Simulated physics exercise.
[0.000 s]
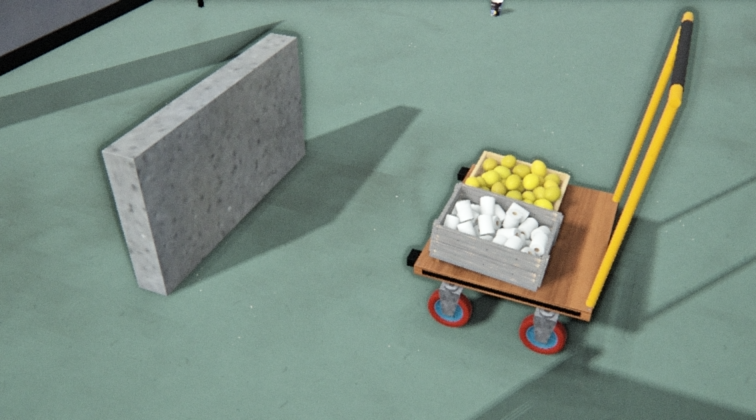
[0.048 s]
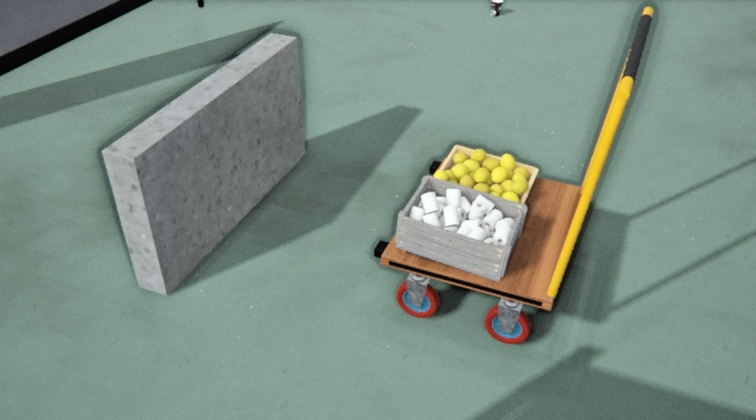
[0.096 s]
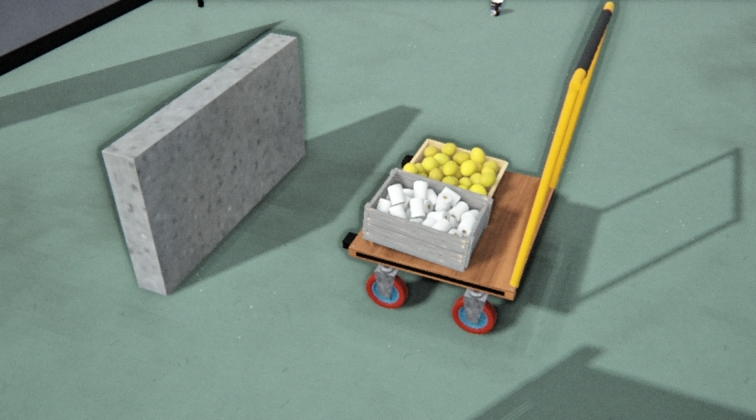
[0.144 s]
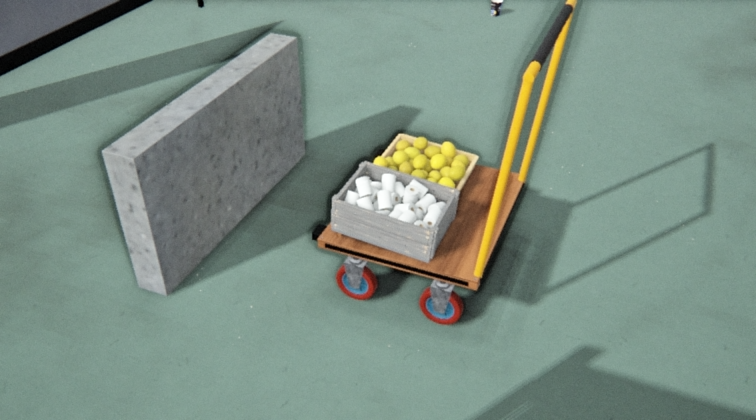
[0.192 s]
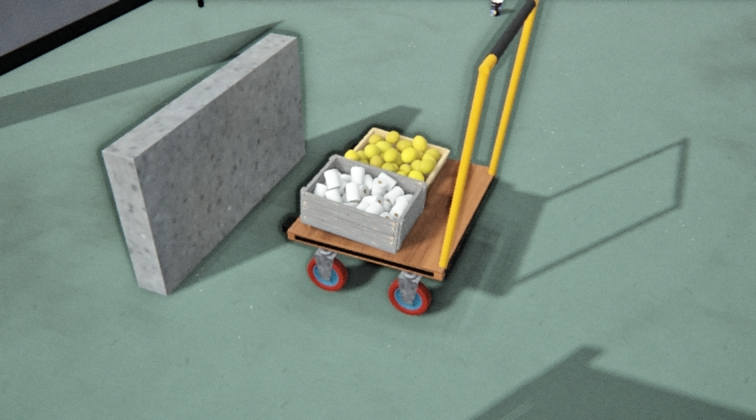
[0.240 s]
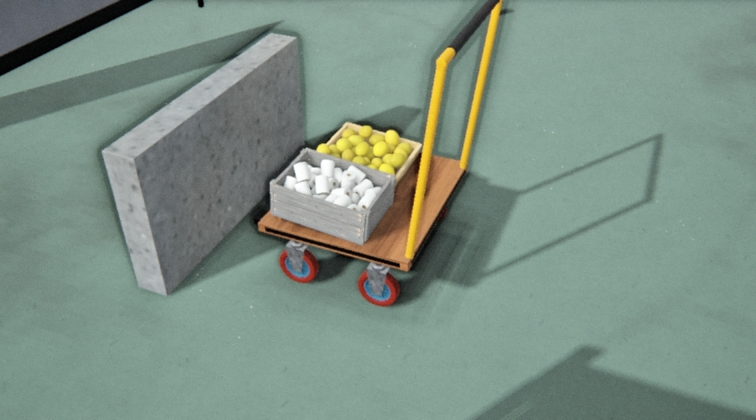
A thick grey wall slab stands at the left on a smooth green floor crossed by long shadows, seen from above at an angle. To the right is a cart with a brown wooden deck, red-rimmed wheels and a tall yellow handle, carrying a grey crate of white rolls in front of a pale wooden crate of lemons. The cart rolls steadily leftward toward the slab, crates aboard, while the camera stays still.
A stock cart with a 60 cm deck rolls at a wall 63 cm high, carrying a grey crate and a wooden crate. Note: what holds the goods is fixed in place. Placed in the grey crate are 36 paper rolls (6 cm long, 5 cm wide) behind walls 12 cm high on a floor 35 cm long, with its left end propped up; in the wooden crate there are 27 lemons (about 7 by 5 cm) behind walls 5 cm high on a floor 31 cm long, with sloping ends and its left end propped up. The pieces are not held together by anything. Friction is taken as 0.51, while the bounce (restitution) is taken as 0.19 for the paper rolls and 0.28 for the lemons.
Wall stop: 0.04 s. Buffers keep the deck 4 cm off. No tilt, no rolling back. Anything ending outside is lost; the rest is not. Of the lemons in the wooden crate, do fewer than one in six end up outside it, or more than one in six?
The spill tops a sixth.
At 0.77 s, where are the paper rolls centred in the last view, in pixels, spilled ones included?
Their middle is around (263, 181).
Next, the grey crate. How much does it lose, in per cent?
Grey crate - about 0 per cent.
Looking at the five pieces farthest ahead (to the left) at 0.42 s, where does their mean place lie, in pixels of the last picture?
Close to (247, 151) in the last view.
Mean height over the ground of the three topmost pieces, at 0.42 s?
Close to 50 cm, on average.
After 0.32 s, the buffers strike the wall.
After 0.42 s, grey crate 36 in, 0 out and wooden crate 25 in, 2 out.
After 0.54 s, grey crate 36 in, 0 out and wooden crate 22 in, 5 out.
After 0.77 s, grey crate 36 in, 0 out and wooden crate 20 in, 7 out.
When it is over (at 1.28 s), grey crate 36 in, 0 out and wooden crate 20 in, 7 out. Asked share, 7 of 27, 26 per cent.
